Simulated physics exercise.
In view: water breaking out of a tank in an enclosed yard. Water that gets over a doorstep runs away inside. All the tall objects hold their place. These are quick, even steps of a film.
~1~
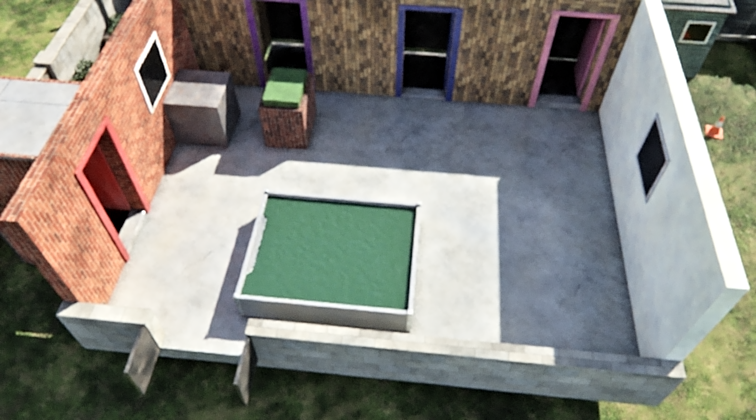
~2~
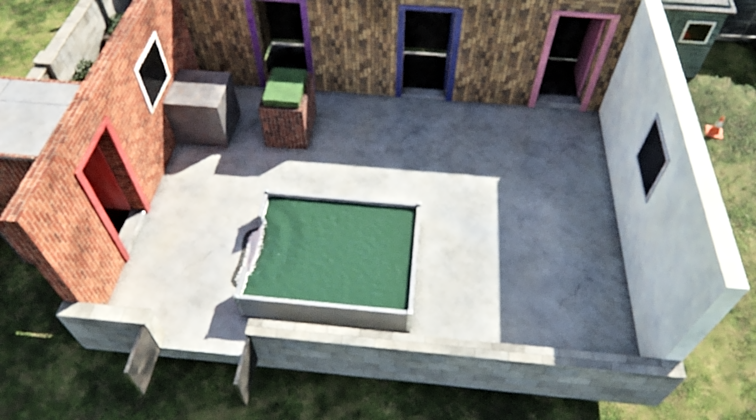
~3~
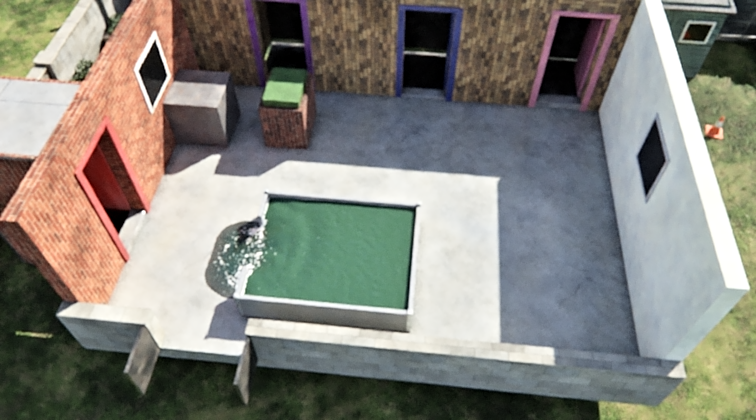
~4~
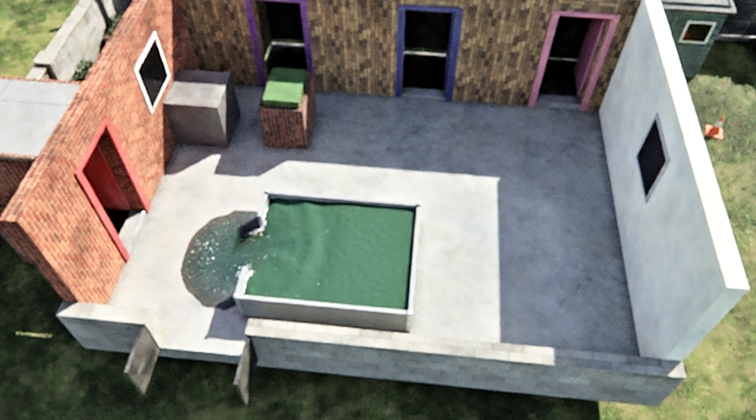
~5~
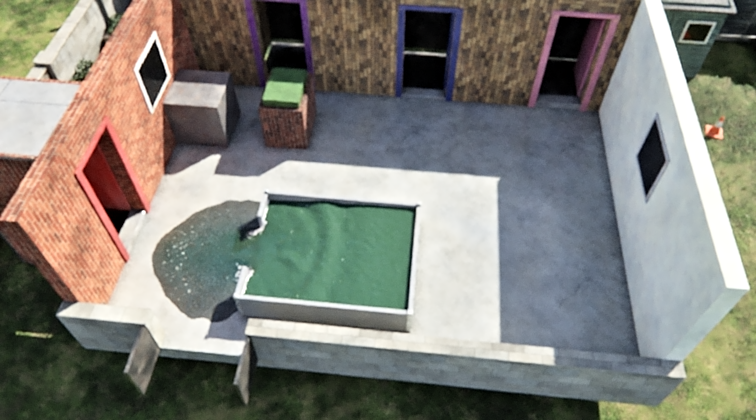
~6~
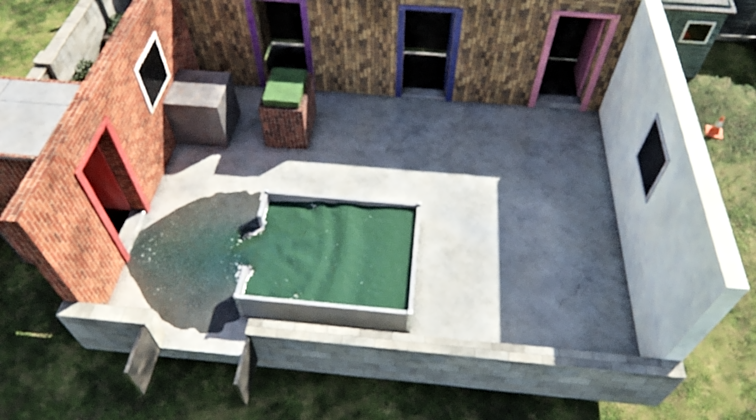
A walled yard held a tank of green water, still at first, until its left side broke open and water poured out, spreading leftward across the pale floor in a widening, rounded puddle.
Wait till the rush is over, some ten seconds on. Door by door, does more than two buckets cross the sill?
In the end: The pink door admits no more than that; the blue door admits no more than that; the red door lets in a lot; the purple door admits no more than that.
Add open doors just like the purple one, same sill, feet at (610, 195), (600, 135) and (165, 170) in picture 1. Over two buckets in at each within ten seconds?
In that order: Stays under, lets less in, takes more.
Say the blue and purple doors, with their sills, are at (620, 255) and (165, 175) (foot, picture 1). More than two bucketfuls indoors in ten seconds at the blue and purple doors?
One by one: Blue takes less, purple passes that mark.
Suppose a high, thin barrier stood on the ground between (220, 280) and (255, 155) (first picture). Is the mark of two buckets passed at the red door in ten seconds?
My reading: Red keeps below it.
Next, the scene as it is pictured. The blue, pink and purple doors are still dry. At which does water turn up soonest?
That is the purple-painted one.
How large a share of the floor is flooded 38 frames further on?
Close to 45 %.
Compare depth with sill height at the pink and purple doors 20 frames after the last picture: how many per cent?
About 0 and 0 per cent.
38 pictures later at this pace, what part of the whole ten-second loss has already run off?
Some 70 per cent.
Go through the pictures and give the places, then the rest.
The first picture shows still water in the open tank at (333, 251).
In the second picture, water pours out at (258, 254) and has run to a hidden place.
In the third picture, the front is at (224, 235), out from the gap at (258, 255).
In the fourth picture, water pours out at (258, 255) and has run to (186, 272).
In the fifth picture, water pours out at (258, 255) and has run to (158, 259).
In the sixth picture, the front is at (137, 239), out from the gap at (258, 254).
A moment on, water covers 15 % of the floor; the pink door not reached, the blue door not reached, the red door over two buckets in, the purple door not reached.
Next, water covers 15 % of the floor; the pink door not reached, the blue door not reached, the red door over two buckets in, the purple door not reached.
Then, water covers 25 % of the floor; the pink door not reached, the blue door not reached, the red door far over two buckets in, the purple door not reached.
Later, water covers 45 % of the floor; the pink door not reached, the blue door not reached, the red door far over two buckets in, the purple door wet at the sill, nothing in.
In the end, water covers 85 % of the floor; the pink door not reached, the blue door wet at the sill, nothing in, the red door far over two buckets in, the purple door under two buckets in.
